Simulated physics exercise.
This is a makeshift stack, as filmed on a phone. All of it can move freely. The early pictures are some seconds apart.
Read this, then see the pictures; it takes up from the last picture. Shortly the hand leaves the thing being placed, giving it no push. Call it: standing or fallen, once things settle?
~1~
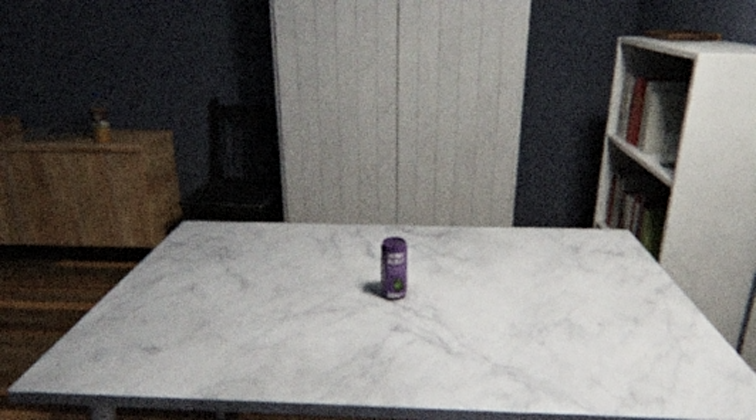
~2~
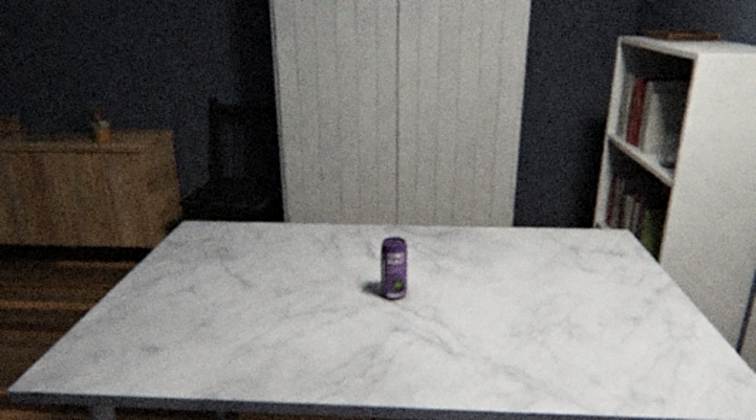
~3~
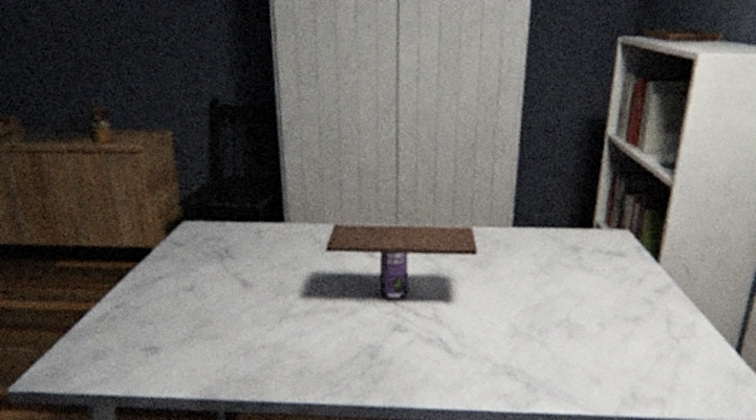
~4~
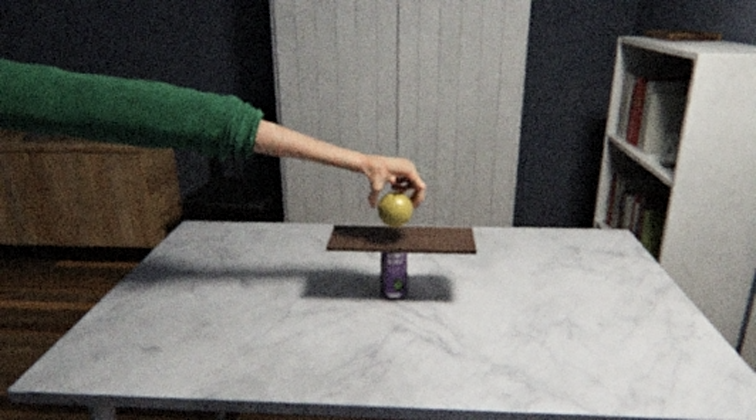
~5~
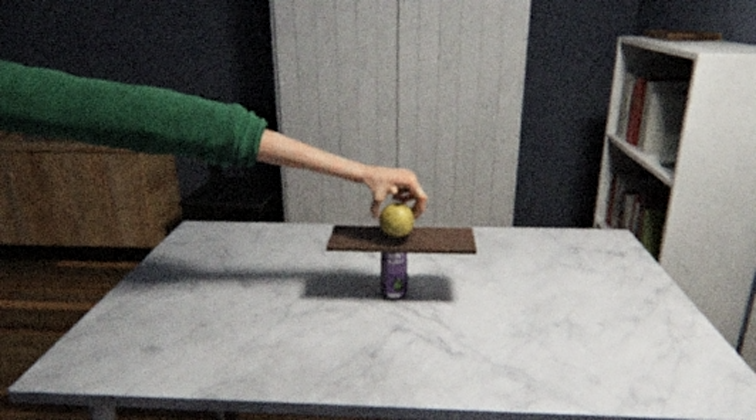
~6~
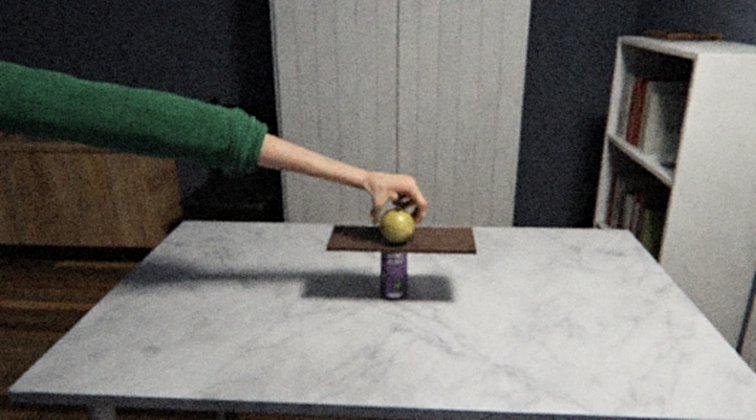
Standing.
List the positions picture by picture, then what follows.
In the first picture, the last thing is not in view yet.
In the second picture, the last thing is not in view yet.
In the third picture, the last thing is not in view yet; brown board (402, 239).
In the fourth picture, on its way; yellow apple (395, 209); brown board (402, 239).
In the fifth picture, on its way; yellow apple (397, 220); brown board (402, 239).
In the sixth picture, set down, still held; yellow apple (397, 226); brown board (402, 239).
Then, 0.20 s past the last view, nothing moves.
Then, 0.40 s past the last view, yellow apple resting near (397, 226).
Finally, all 3 still in place. Final places as the last picture's camera would see them, yellow apple near (397, 226). The stack holds.
